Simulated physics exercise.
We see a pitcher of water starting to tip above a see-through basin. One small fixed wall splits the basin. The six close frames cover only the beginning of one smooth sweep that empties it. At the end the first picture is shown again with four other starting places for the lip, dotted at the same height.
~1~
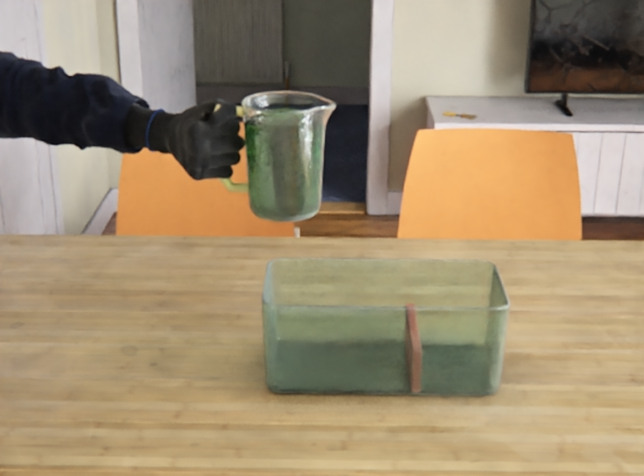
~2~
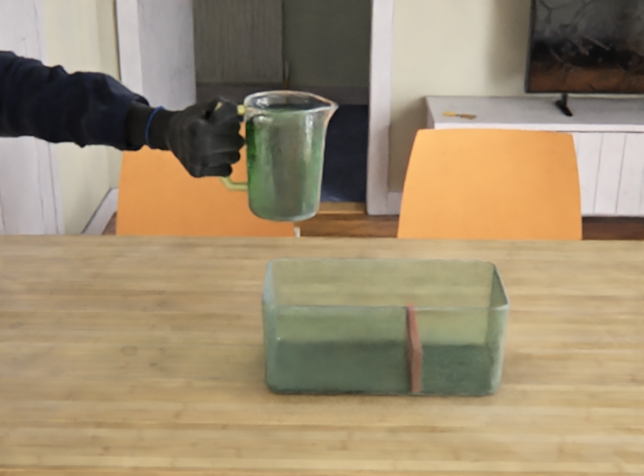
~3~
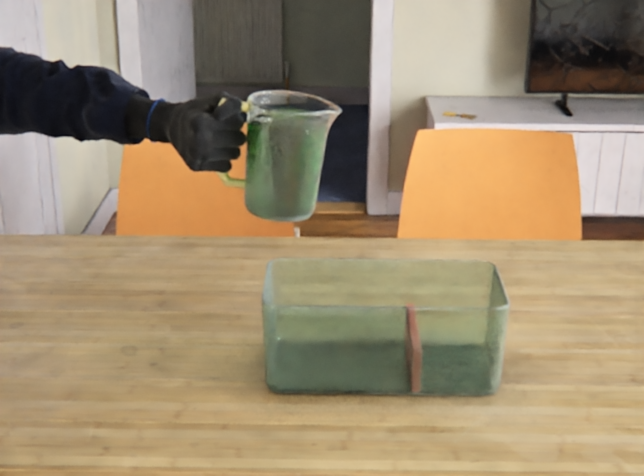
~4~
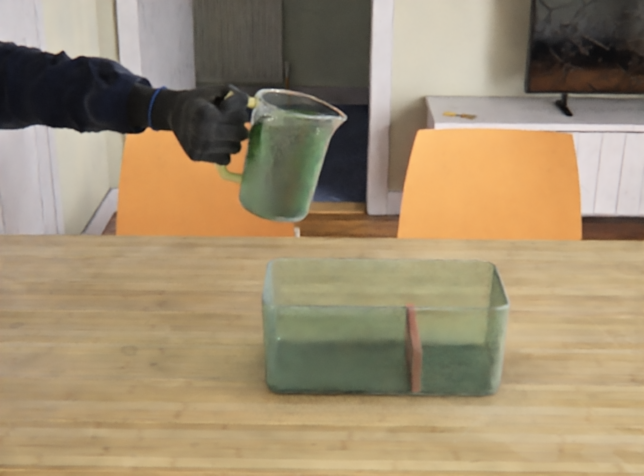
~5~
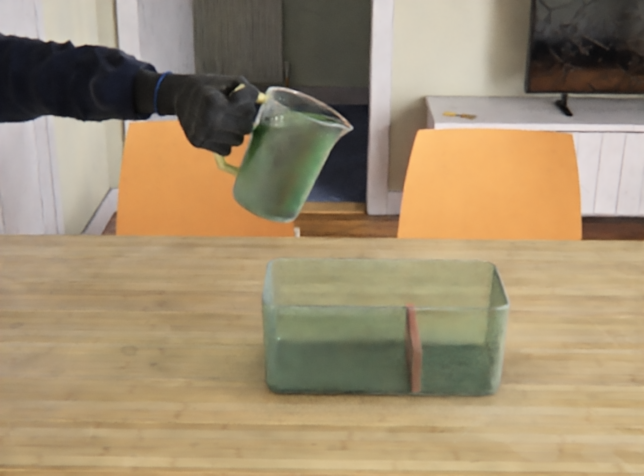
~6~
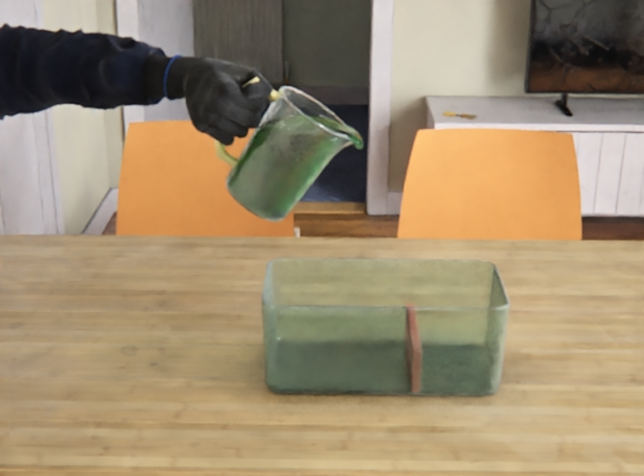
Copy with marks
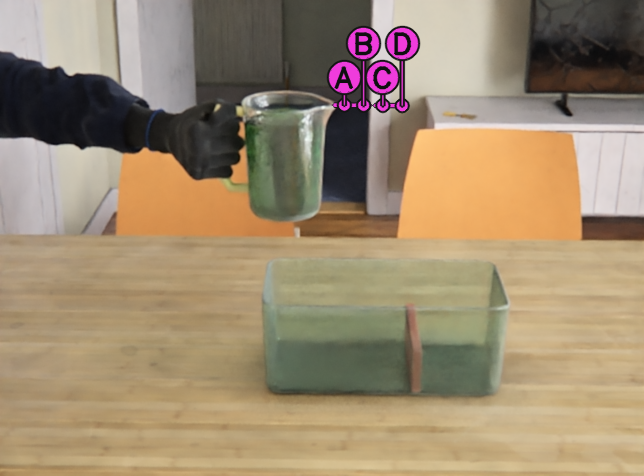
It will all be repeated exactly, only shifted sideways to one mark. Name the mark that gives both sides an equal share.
Best: A.
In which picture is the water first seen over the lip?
In picture 6.
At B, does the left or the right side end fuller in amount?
The right one.
On the marked copy, A at (344, 105); B at (363, 105); C at (382, 105); D at (402, 105).
If A is chosen, about 44 % ends left of the wall and 55 % right of it.
If B is chosen, about 17 % ends left of the wall and 81 % right of it.
If C is chosen, about 8 % ends left of the wall and 88 % right of it; 3 % is lost outside.
If D is chosen, about 27 % ends left of the wall and 70 % right of it; 3 % is lost outside.
